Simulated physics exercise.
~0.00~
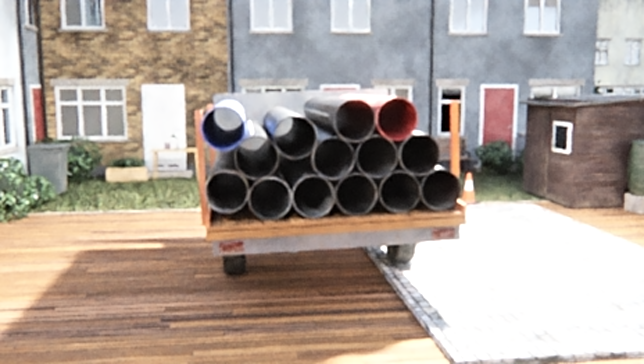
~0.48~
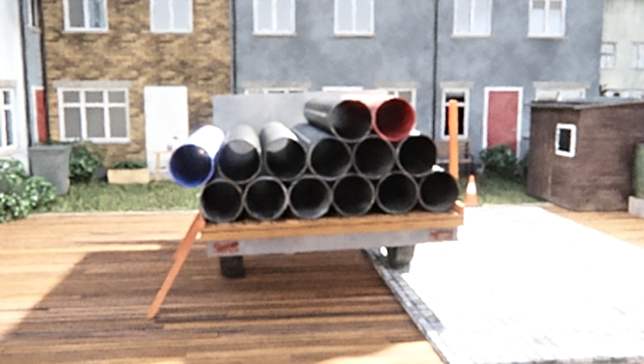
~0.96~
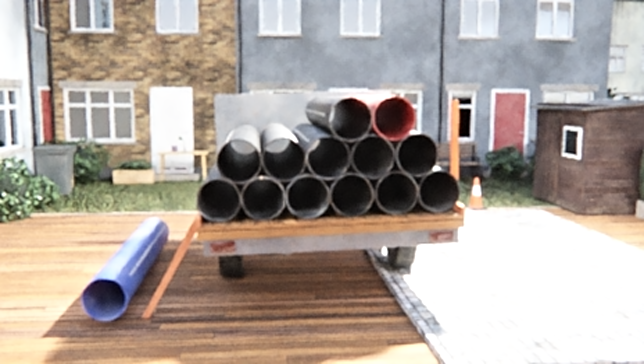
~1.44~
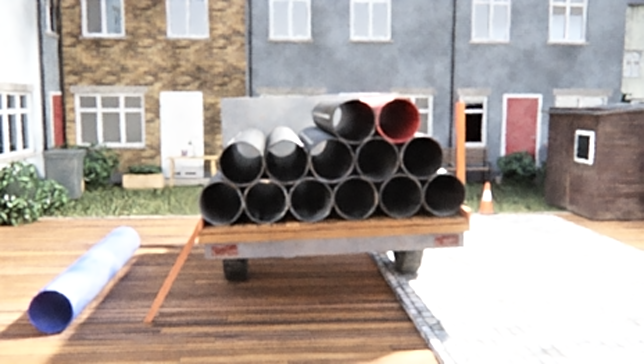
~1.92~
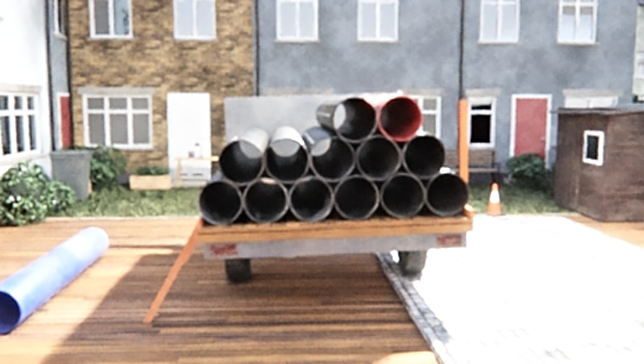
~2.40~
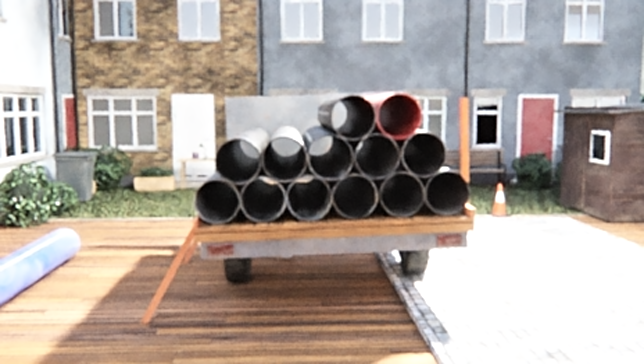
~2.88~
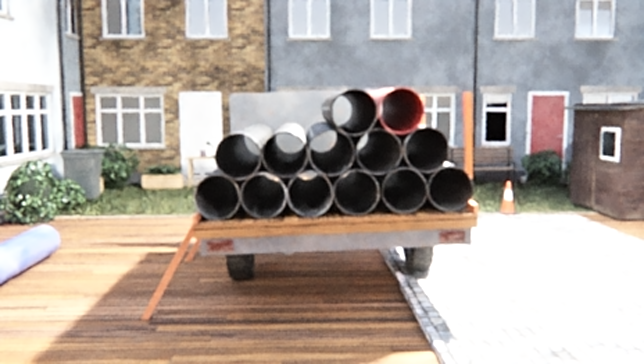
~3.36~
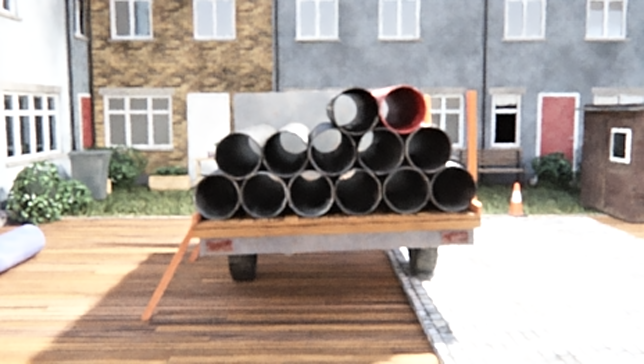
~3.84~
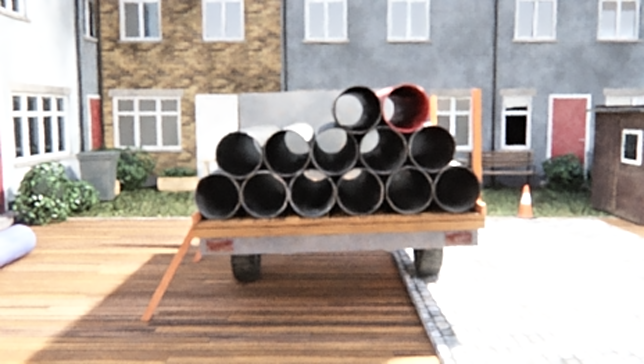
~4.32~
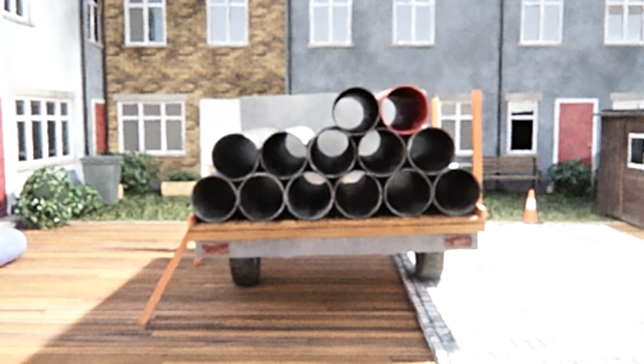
A stack of dark pipes, with one blue and one red among them, sits on a flat trailer seen from behind, on wooden planking beside a pale paved patch. Brick and grey houses stand behind, with a brown shed to the right. The orange post on the left swings down, and the blue pipe drops off that side onto the planking. It rolls away to the left, slowing until it is mostly out of view at the edge, while the view drifts slightly sideways. The remaining pipes stay stacked on the trailer, the red one still on top near the upright right post.
